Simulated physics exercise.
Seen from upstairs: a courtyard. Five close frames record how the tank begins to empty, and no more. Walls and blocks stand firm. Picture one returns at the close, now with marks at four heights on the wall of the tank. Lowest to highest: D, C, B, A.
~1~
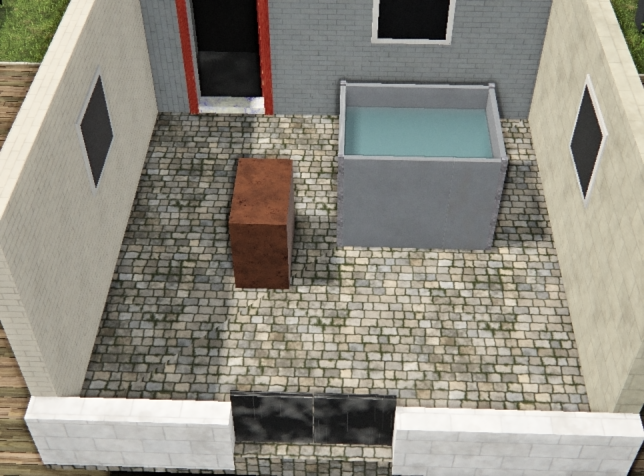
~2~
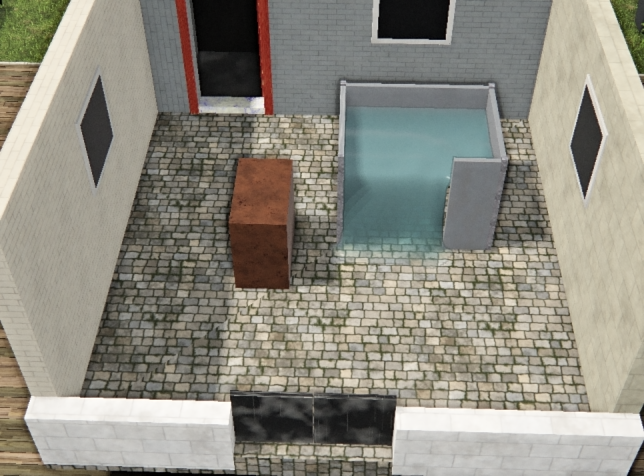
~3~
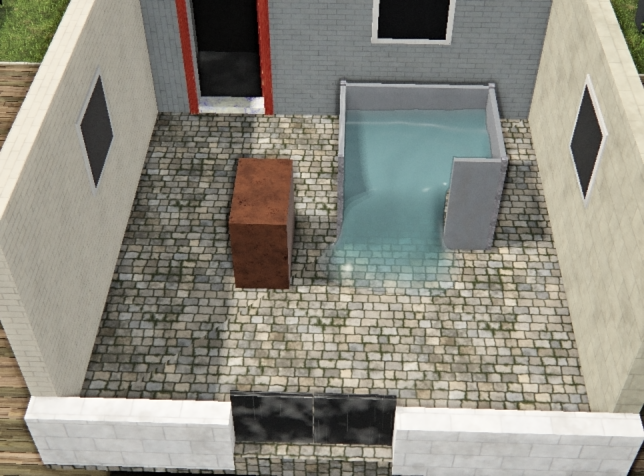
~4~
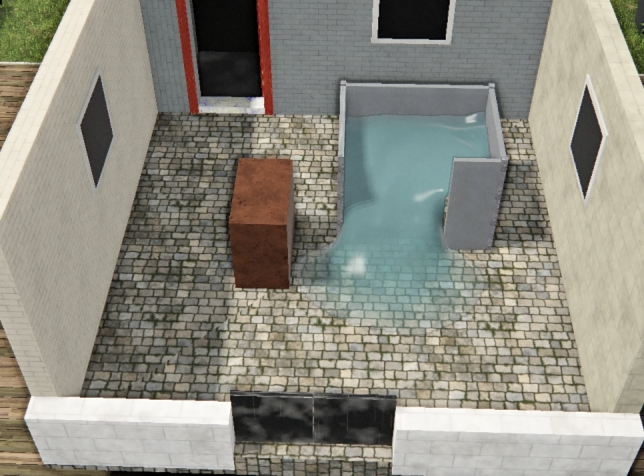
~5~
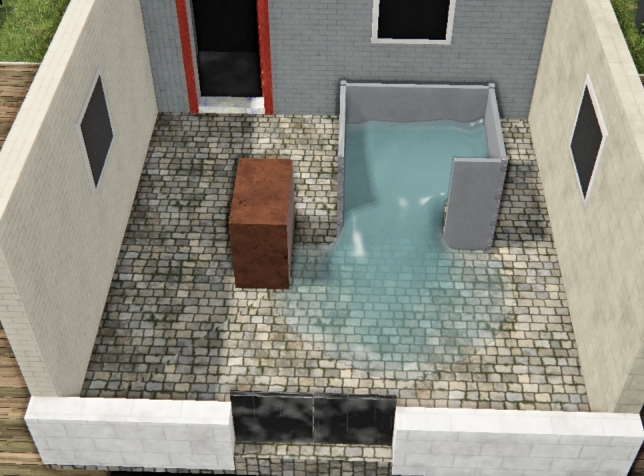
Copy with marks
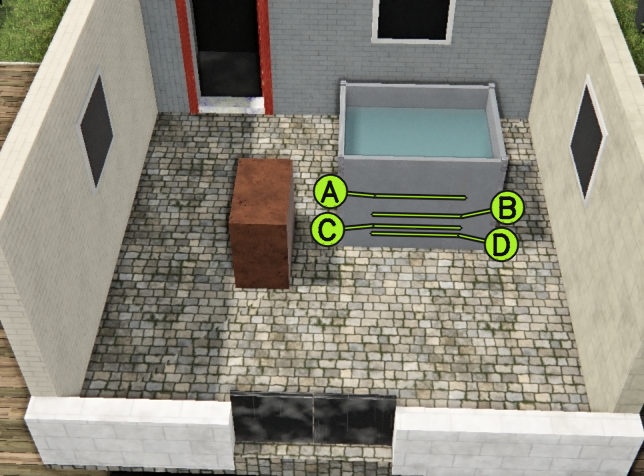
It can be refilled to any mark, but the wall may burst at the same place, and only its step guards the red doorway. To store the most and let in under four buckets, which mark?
A.
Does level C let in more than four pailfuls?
No, not at all.
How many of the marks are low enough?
All four.
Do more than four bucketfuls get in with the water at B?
No.
In lime, A at (419, 196); B at (417, 215); C at (416, 226); D at (415, 234); from the bottom up D, C, B, A.
Choosing A, a bucket or two gets in.
Choosing B, nothing gets over.
Choosing C, nothing gets over.
Choosing D, nothing gets over.
